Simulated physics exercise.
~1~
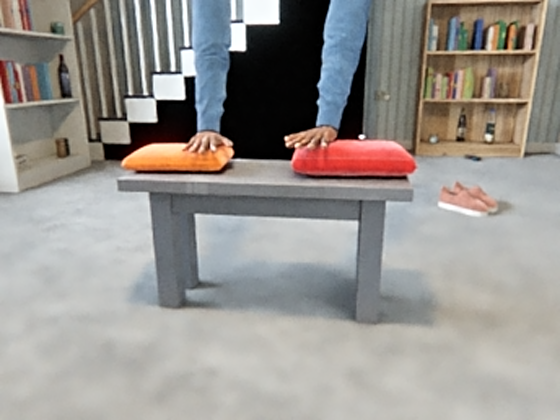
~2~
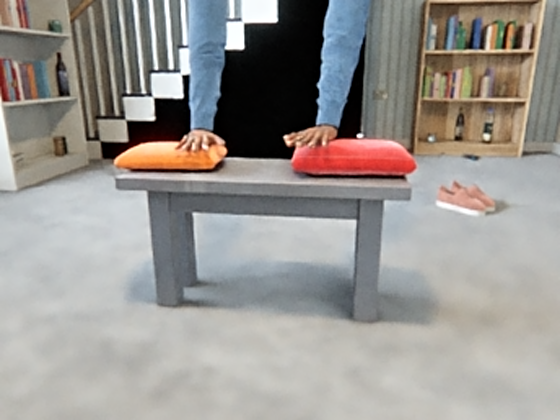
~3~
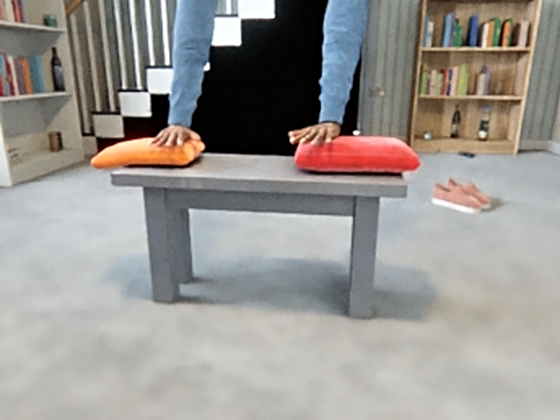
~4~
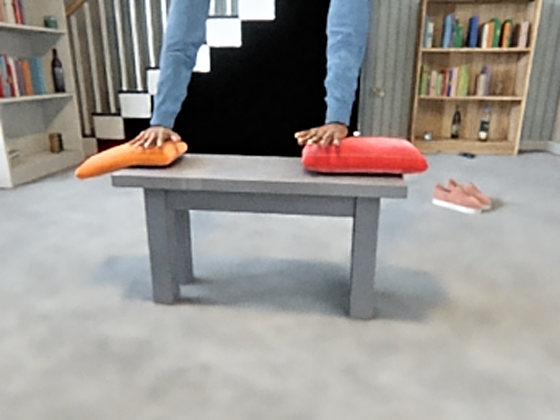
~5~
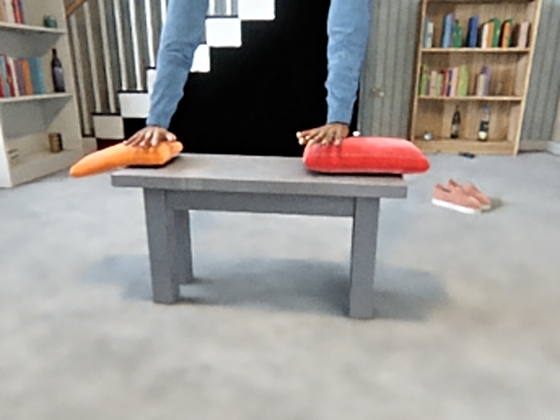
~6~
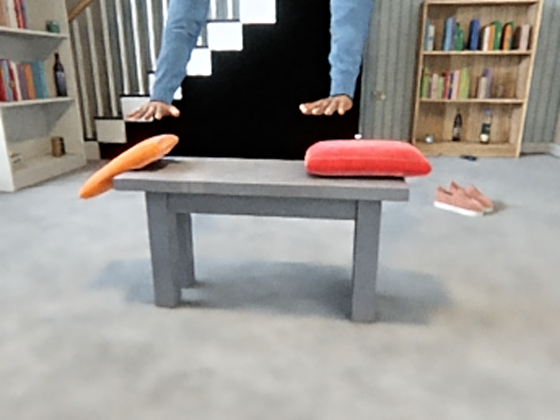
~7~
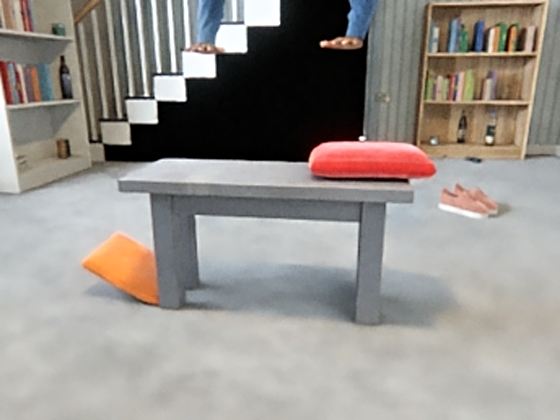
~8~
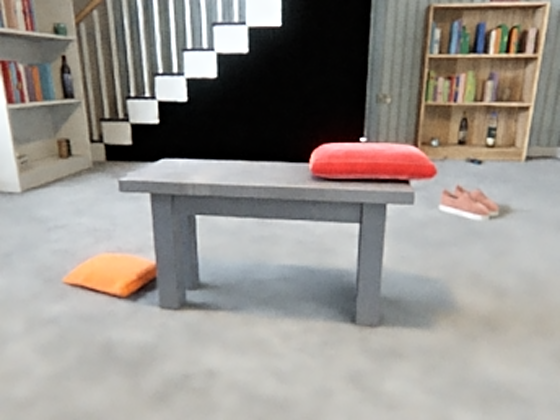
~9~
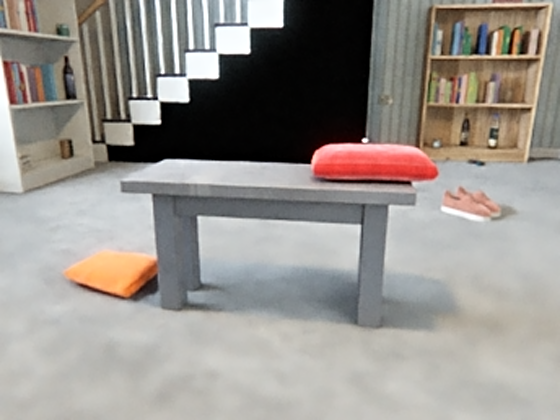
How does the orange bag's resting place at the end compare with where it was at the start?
At the start it was on the left part of the bench top under a hand, but by the end it was lying on the floor just left of the bench.
